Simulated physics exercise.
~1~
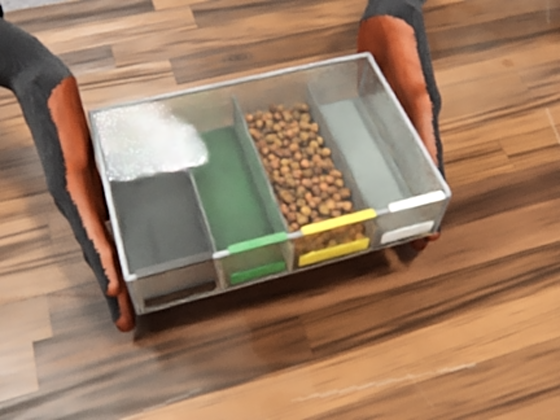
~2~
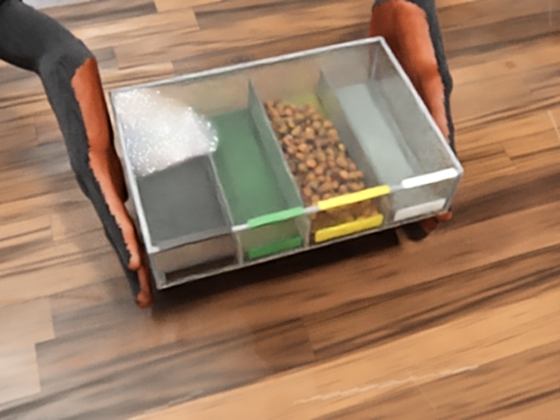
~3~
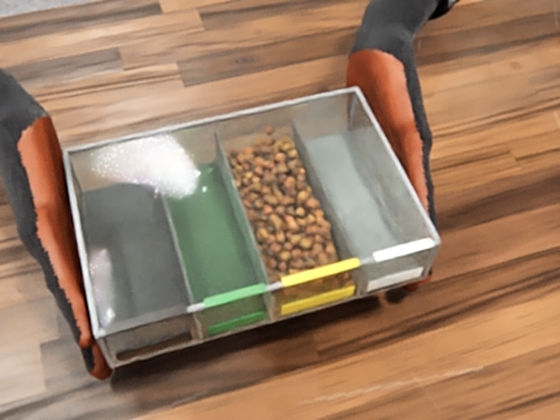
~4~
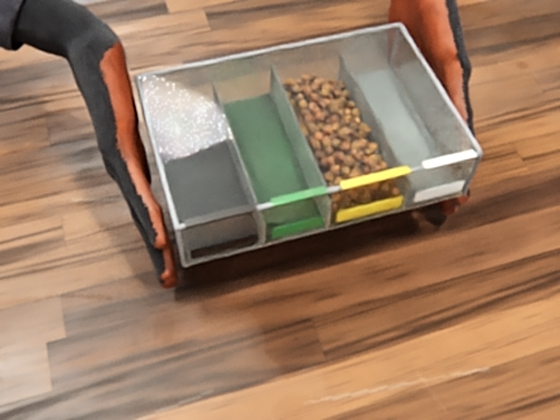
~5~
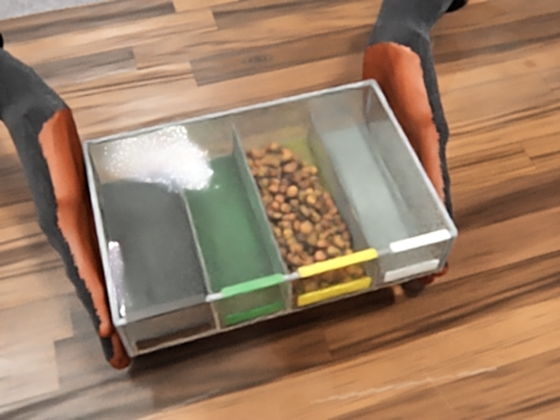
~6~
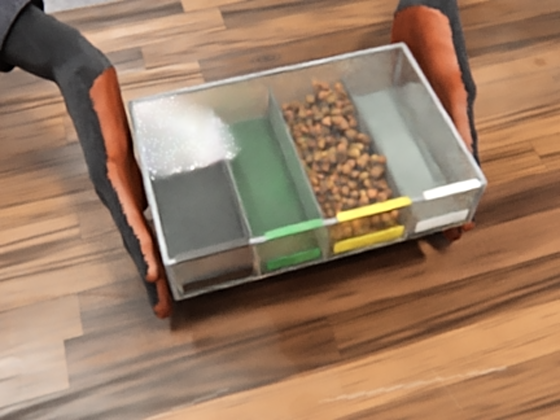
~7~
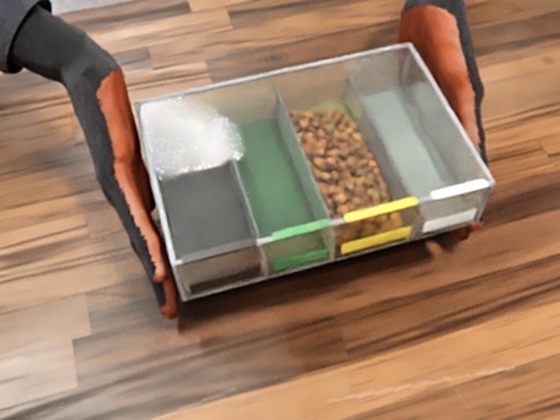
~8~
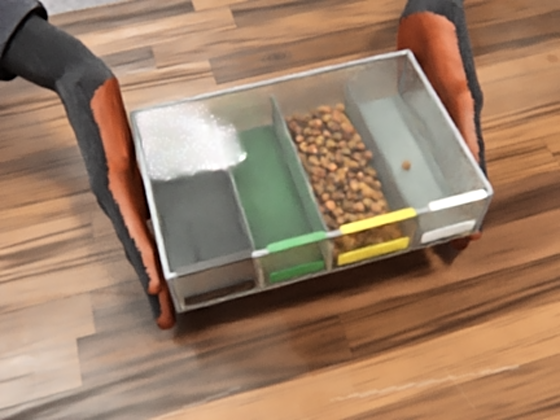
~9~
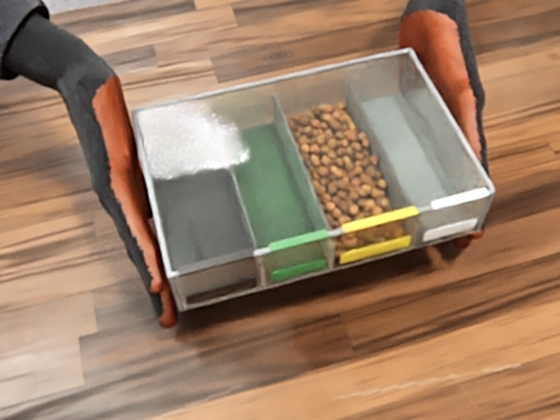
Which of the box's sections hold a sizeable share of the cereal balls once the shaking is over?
Only the yellow-marked section holds a sizeable share of the balls. The black, green and white sections all end up without any.
